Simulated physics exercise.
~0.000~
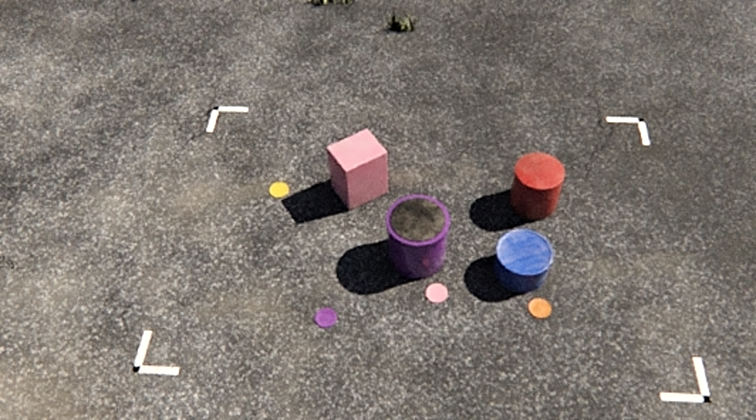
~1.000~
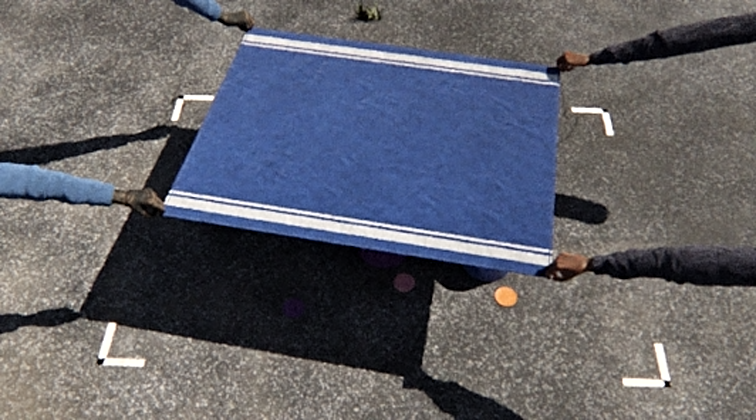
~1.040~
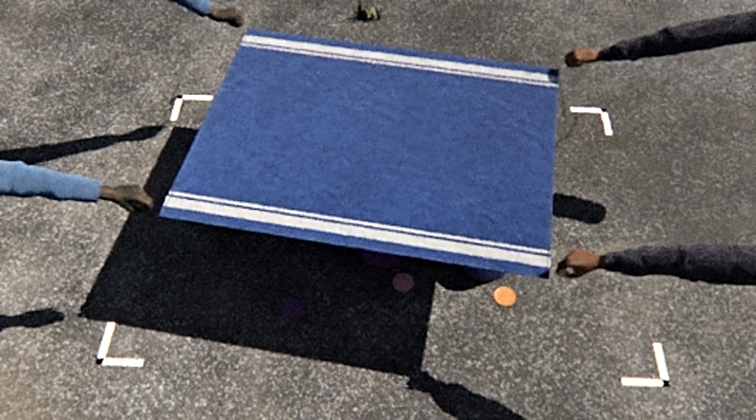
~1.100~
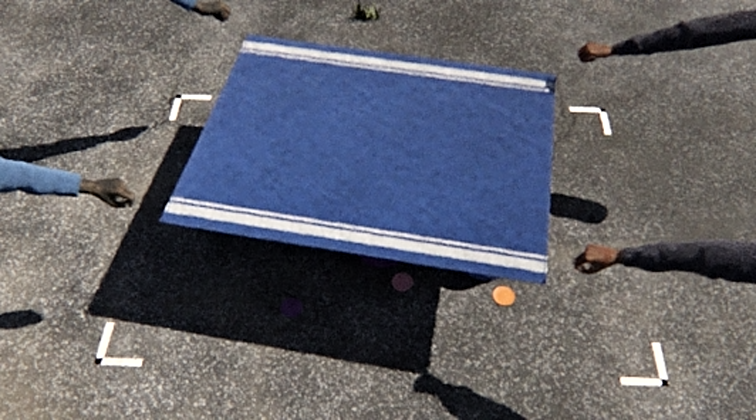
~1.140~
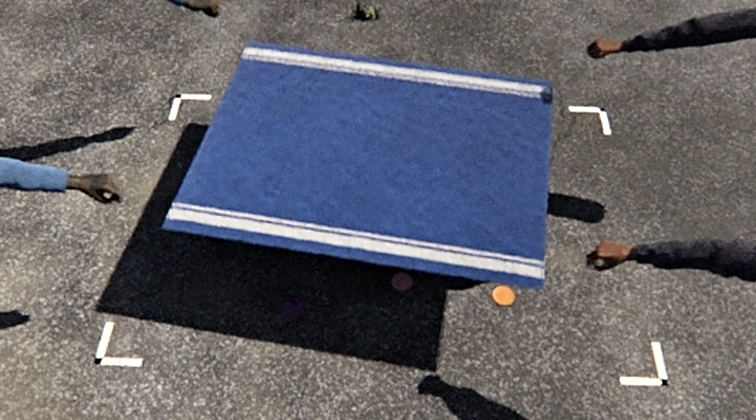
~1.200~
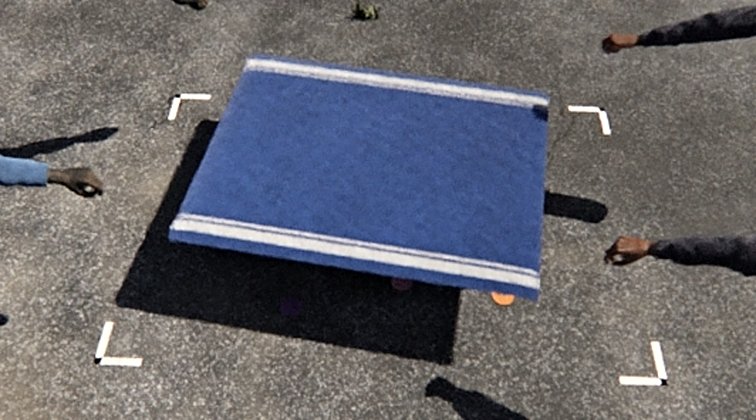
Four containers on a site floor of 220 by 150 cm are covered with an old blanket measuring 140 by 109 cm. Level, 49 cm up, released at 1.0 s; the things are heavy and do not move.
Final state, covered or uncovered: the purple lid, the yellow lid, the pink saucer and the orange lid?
Purple lid: Uncovered; yellow lid: Uncovered; pink saucer: Covered; orange lid: Covered.
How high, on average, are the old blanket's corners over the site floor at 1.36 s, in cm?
Roughly 8 centimetres up.
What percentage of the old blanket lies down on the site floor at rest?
At rest, about 15 percent of it.
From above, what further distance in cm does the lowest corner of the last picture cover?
Roughly 8 centimetres.
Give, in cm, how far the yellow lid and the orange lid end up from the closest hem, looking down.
Around 6 centimetres for the first one and around 6 centimetres for the second.
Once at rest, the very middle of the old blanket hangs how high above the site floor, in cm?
Around 26 cm up.
By 1.4 s, 0 % of it is down, spanning 147 by 124 cm, above yellow lid, orange lid, pink saucer.
By 1.5 s, 5 % of it is down, spanning 140 by 114 cm, above orange lid, pink saucer.
By 1.7 s, 5 % of it is down, spanning 140 by 110 cm, above orange lid, pink saucer.
By 1.8 s, 10 % of it is down, spanning 141 by 109 cm, above orange lid, pink saucer.
By 3.3 s, 15 % of it is down, spanning 137 by 107 cm, above orange lid, pink saucer.
